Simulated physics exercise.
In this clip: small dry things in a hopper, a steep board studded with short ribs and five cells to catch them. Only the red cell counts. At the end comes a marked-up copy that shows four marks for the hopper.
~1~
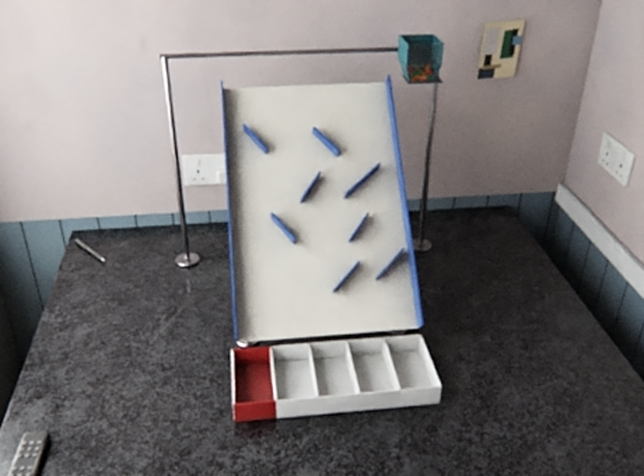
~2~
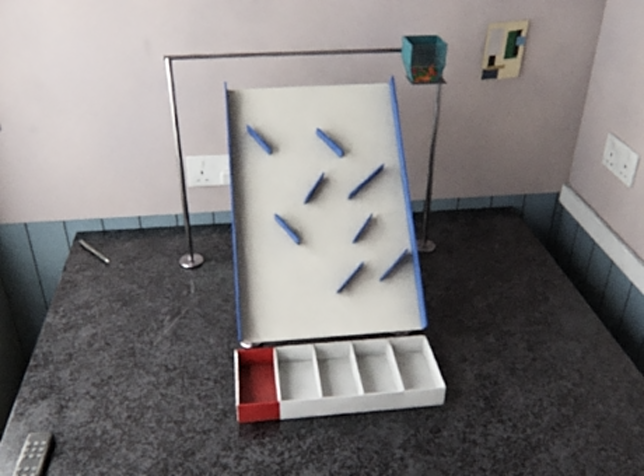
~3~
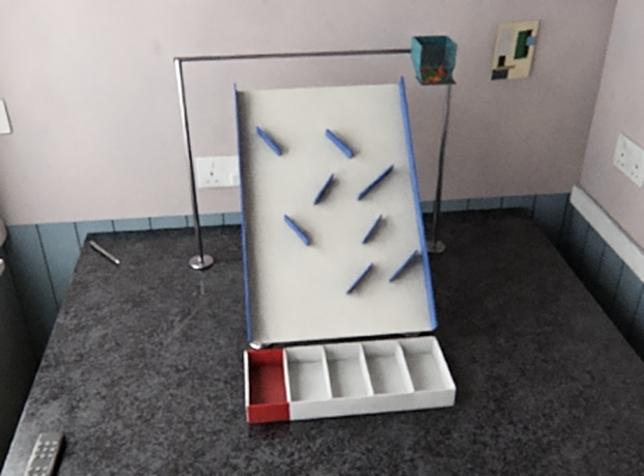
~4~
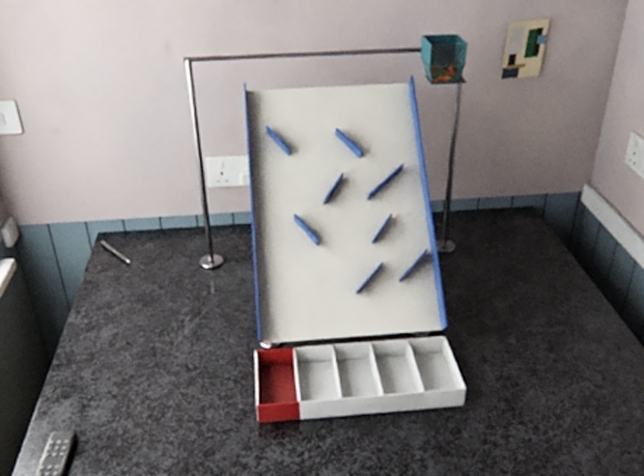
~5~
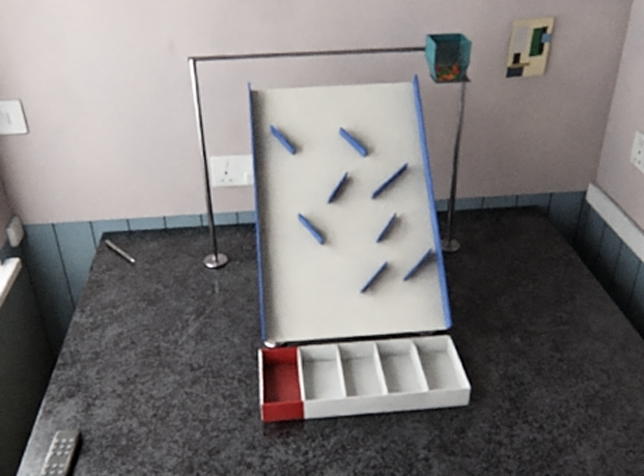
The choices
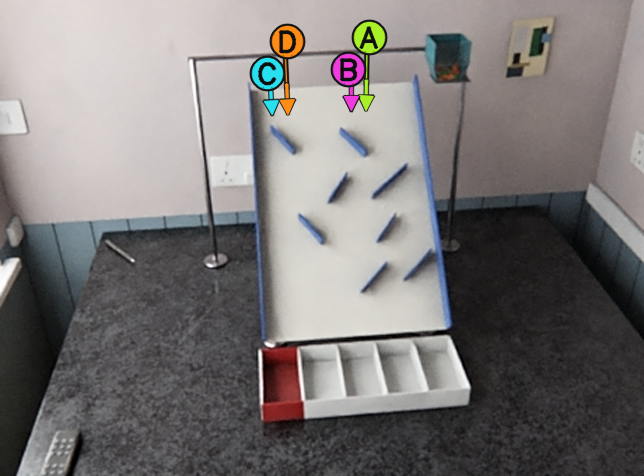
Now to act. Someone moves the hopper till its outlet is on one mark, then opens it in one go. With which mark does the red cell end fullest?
Use mark C.
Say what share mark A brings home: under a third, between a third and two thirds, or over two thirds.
It is under a third.
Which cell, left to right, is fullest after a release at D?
It is the third one.
On the marked copy, mark A meets the board at (366, 105); mark B meets the board at (351, 105); mark C meets the board at (271, 109); mark D meets the board at (287, 108).
With A, none at all in the red cell, the bulk in other cells, close to a quarter held on the board.
With B, only a few in the red cell, the bulk in other cells, close to a quarter held on the board.
With C, close to a third in the red cell, close to half in other cells, only a few outside the box.
With D, only a few in the red cell, all but a few in other cells.
